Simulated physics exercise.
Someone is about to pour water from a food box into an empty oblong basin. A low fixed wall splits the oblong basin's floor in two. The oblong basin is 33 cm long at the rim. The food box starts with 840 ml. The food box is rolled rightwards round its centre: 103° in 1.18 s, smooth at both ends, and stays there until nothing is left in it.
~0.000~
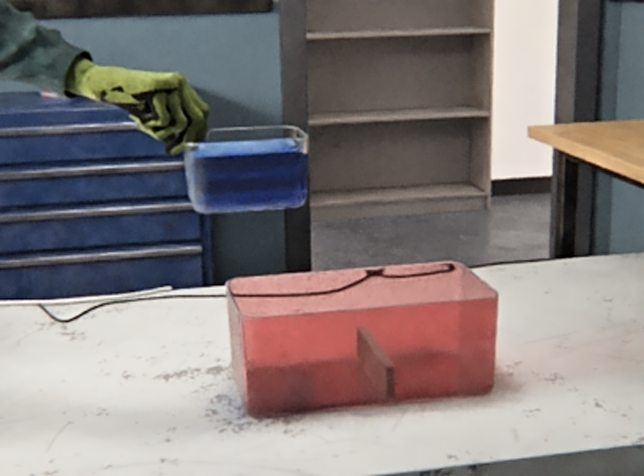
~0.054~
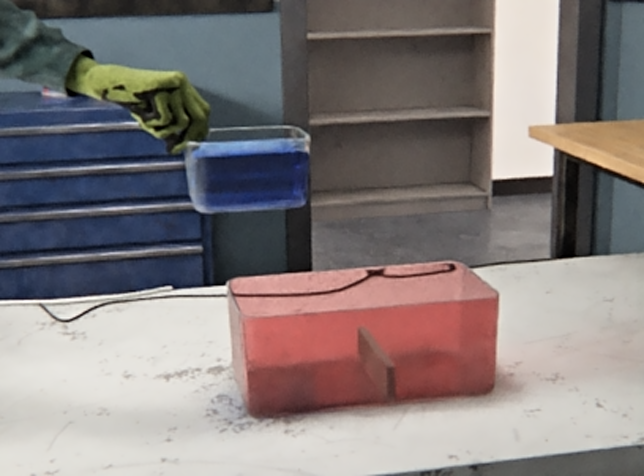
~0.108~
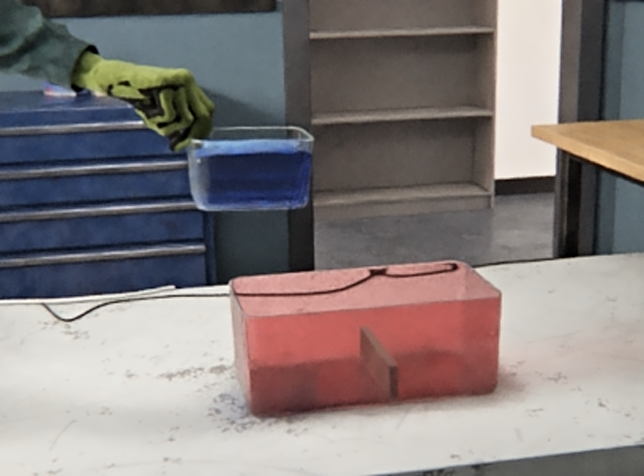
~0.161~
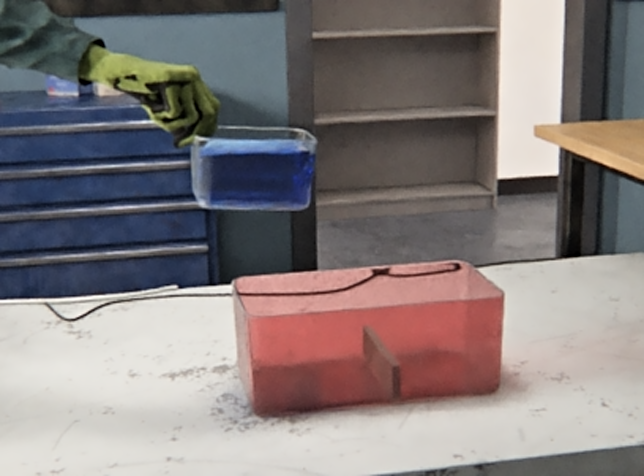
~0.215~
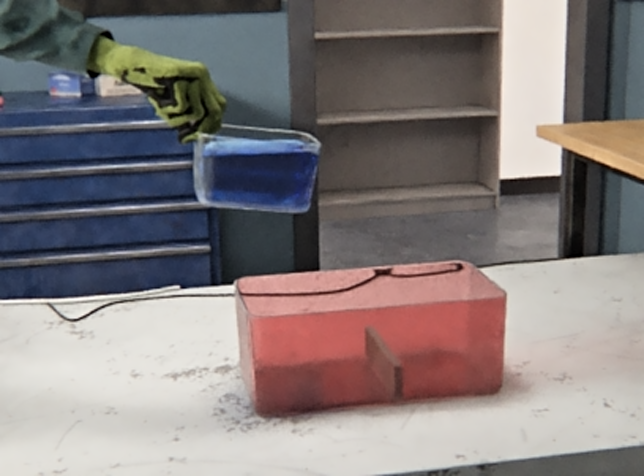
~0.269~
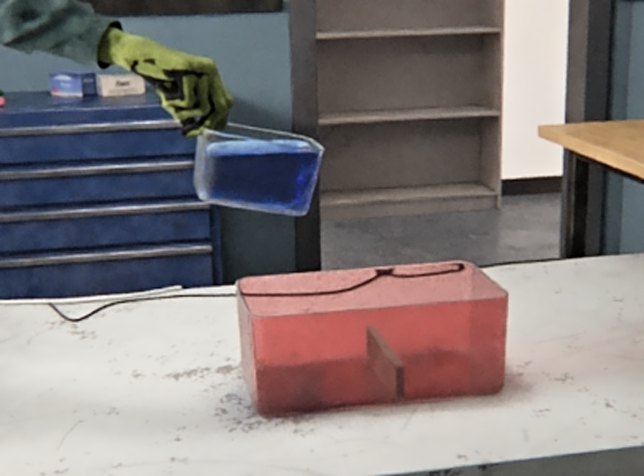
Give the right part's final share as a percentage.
Roughly 54 per cent is past the wall.
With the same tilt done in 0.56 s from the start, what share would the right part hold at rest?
Then about 25 per cent.
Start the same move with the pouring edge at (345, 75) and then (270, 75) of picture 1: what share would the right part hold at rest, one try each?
First 90, then 25 per cent.
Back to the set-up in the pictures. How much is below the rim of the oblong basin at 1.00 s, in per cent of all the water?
Some 80 per cent.
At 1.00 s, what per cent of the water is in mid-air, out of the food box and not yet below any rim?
About 9 per cent.
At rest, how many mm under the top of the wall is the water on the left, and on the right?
Some 34 mm on the left and 26 mm on the right.
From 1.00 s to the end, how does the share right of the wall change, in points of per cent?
It goes up by about 1.
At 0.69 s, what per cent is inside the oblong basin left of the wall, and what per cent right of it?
Near 5 on the left, 7 on the right.
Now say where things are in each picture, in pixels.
The first picture shows tilt 0°; pouring edge (303, 134); surface from (187, 151) to (300, 145); the oblong basin's rim runs from (233, 300) to (479, 279); the wall's top is at (374, 346).
The second picture shows tilt 1°; pouring edge (304, 134); surface from (189, 150) to (301, 145).
The third picture shows tilt 2°; pouring edge (307, 135); surface from (192, 150) to (304, 145).
The fourth picture shows tilt 5°; pouring edge (311, 138); surface from (196, 149) to (307, 145).
The fifth picture shows tilt 8°; pouring edge (315, 141); surface from (198, 150) to (311, 146).
The sixth picture shows tilt 13°; pouring edge (318, 146); surface from (201, 150) to (315, 146).
By 0.69 s the tilt is 65° and 54 per cent is still to pour, 5 is left of the wall and 7 right of it.
By 1.00 s the tilt is 97° and 11 per cent is still to pour, 27 is left of the wall and 53 right of it.
By 1.33 s the tilt is 103° and 0 per cent is still to pour, 43 is left of the wall and 54 right of it.
By 1.68 s the tilt is 103° and 0 per cent is still to pour, 45 is left of the wall and 54 right of it.
At rest 45 per cent lies left of the wall, 54 right of it and 1 outside.
